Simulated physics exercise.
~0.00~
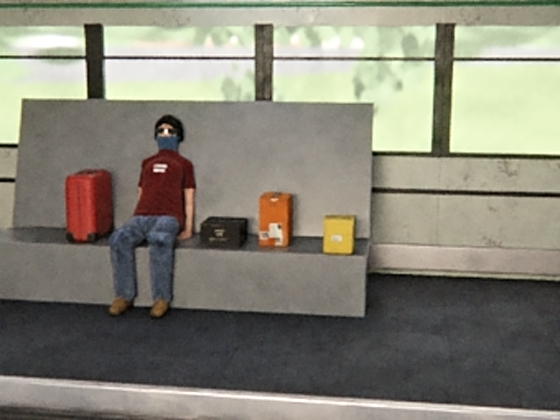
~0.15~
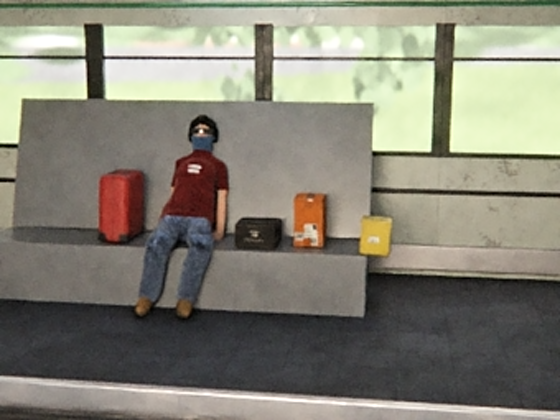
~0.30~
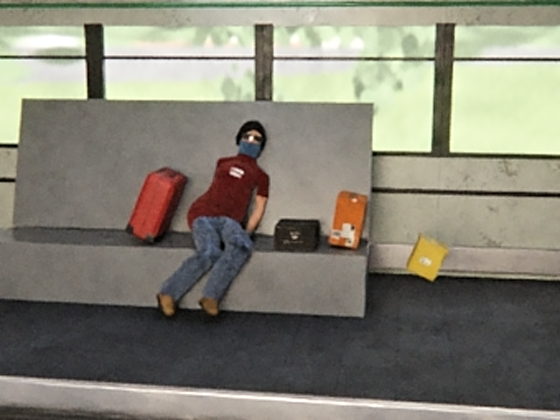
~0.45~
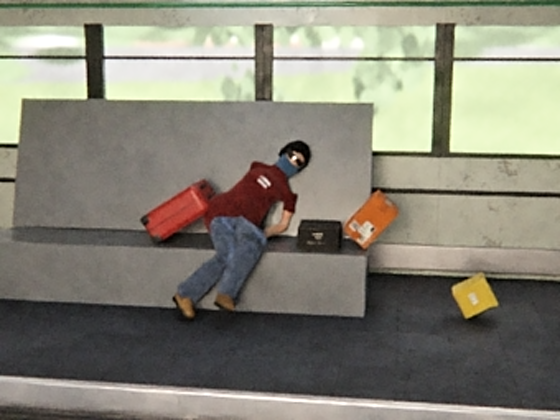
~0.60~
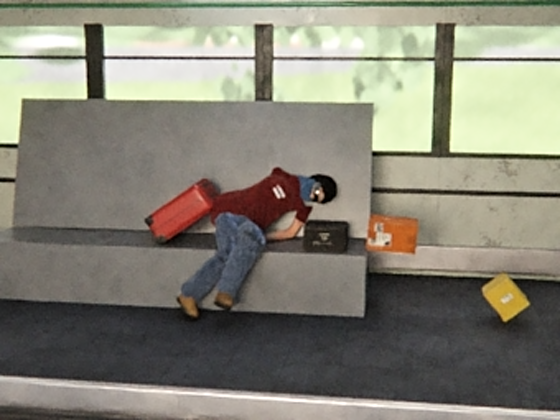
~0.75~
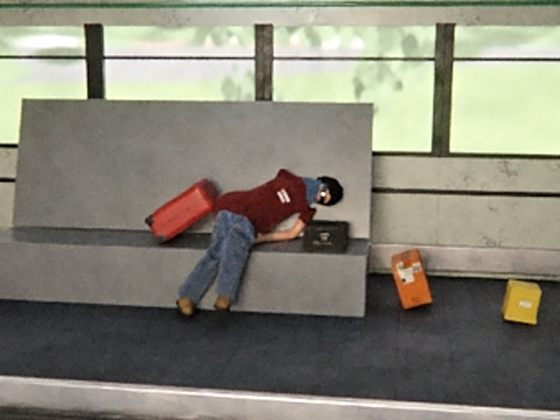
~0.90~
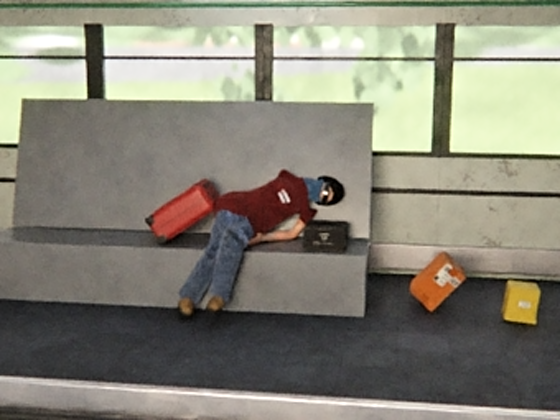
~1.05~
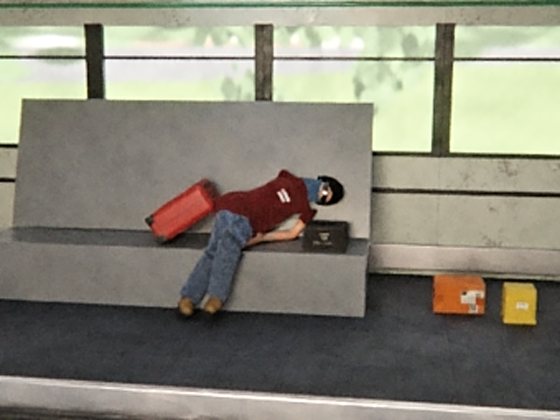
The clip opens on a masked person in a dark red shirt and jeans seated on a grey bench below windows, a red case at left and a black carton, orange pack and yellow tub at right. Everything slides right along the seat, and the yellow tub goes off the end first, tumbling to the floor. The red case tilts as the person topples sideways toward the black carton. The orange pack tips over the edge and rolls down beside the tub. Finally, the person lies slumped against the carton, hips still on the bench, with the red case leaning behind.
